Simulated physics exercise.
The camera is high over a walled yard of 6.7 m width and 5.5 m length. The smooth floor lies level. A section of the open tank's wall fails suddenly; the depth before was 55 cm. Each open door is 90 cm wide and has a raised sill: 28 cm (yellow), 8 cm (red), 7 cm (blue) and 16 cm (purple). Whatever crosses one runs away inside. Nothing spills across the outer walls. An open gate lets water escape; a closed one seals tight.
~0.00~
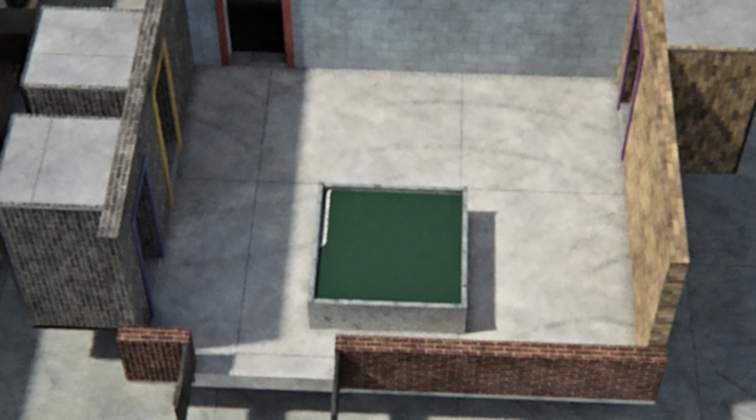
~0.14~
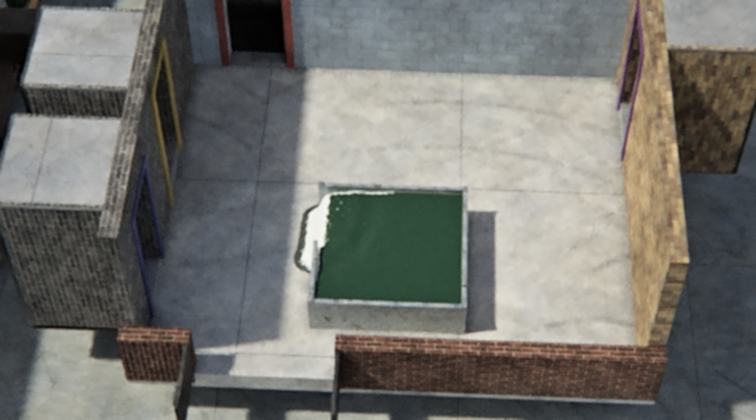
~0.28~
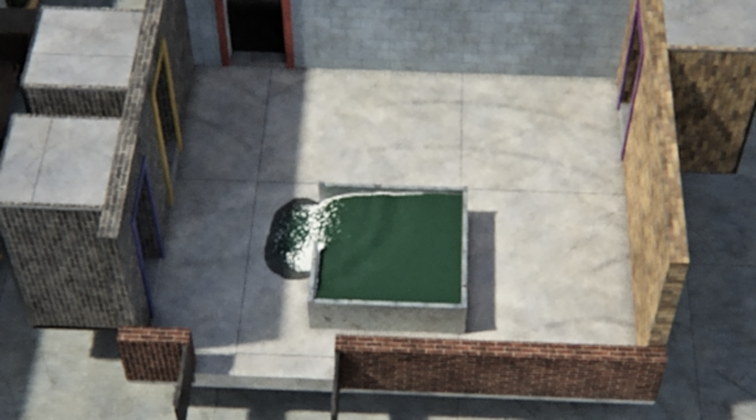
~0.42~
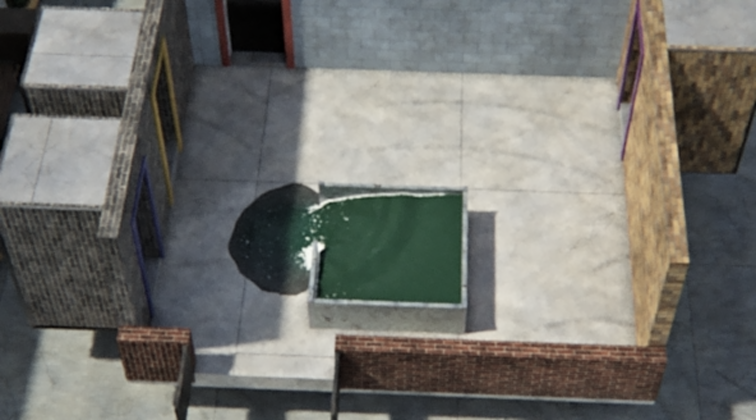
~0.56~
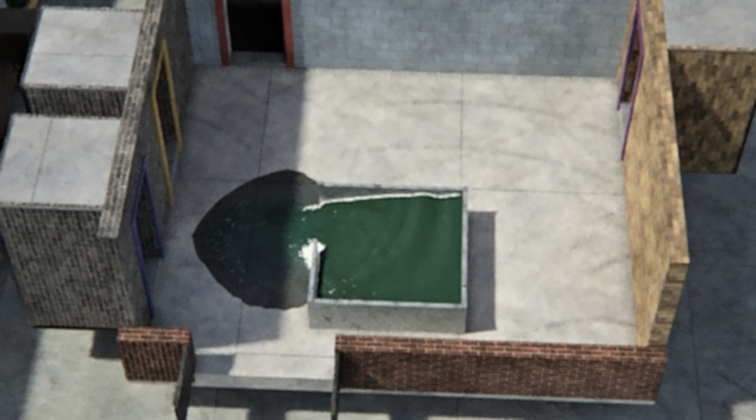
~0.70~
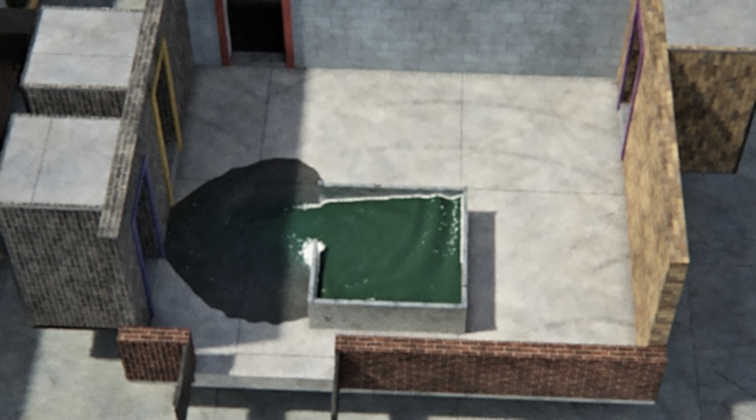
A square, open tank of dark green water stood in a walled yard, then water gushed out through its left side, foaming white, and spread leftward across the pale floor in a widening dark pool.
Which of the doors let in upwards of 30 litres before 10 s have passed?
Door by door: At the yellow door it keeps below the limit; at the red door it goes over the limit; at the blue door it exceeds the limit; at the purple door it stays under the limit.
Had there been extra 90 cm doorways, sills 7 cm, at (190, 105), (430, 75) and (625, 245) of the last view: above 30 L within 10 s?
In that order: Over, under, under.
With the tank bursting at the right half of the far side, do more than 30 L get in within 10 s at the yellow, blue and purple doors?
Then: Yellow below, blue not over, purple under.
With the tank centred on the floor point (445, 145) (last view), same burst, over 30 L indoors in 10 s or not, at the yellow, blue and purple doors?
Against that limit: Yellow under, blue below, purple under.
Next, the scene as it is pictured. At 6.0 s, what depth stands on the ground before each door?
In cm: Yellow 11, red 13, blue 11, purple 0.
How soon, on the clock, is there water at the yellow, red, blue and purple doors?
Yellow 0.9 s, red 2.4 s, blue 0.9 s, purple 6.0 s.
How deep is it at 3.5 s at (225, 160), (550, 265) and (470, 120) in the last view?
In that order: 10, 0 and 0 cm.
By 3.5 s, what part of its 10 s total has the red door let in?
About 25 per cent.
After 1.4 s water covers 20 % of the floor and is deepest (28 cm) near (304, 234); yellow door 22 cm at the sill, 0 L in, red door not reached, blue door 17 cm at the sill, 11 L in, purple door not reached.
After 2.2 s water covers 25 % of the floor and is deepest (33 cm) near (195, 66); yellow door 22 cm at the sill, 0 L in, red door not reached, blue door 19 cm at the sill, 55 L in, purple door not reached.
After 3.5 s water covers 35 % of the floor and is deepest (24 cm) near (195, 66); yellow door 15 cm at the sill, 0 L in, red door 17 cm at the sill, 27 L in, blue door 15 cm at the sill, 116 L in, purple door not reached.
After 6.0 s water covers 70 % of the floor and is deepest (15 cm) near (194, 74); yellow door 11 cm at the sill, 0 L in, red door 13 cm at the sill, 83 L in, blue door 11 cm at the sill, 160 L in, purple door not reached.
After 10.0 s water covers 90 % of the floor and is deepest (9 cm) near (189, 99); yellow door 7 cm at the sill, 0 L in, red door 8 cm at the sill, 103 L in, blue door 7 cm at the sill, 171 L in, purple door 7 cm at the sill, 0 L in.
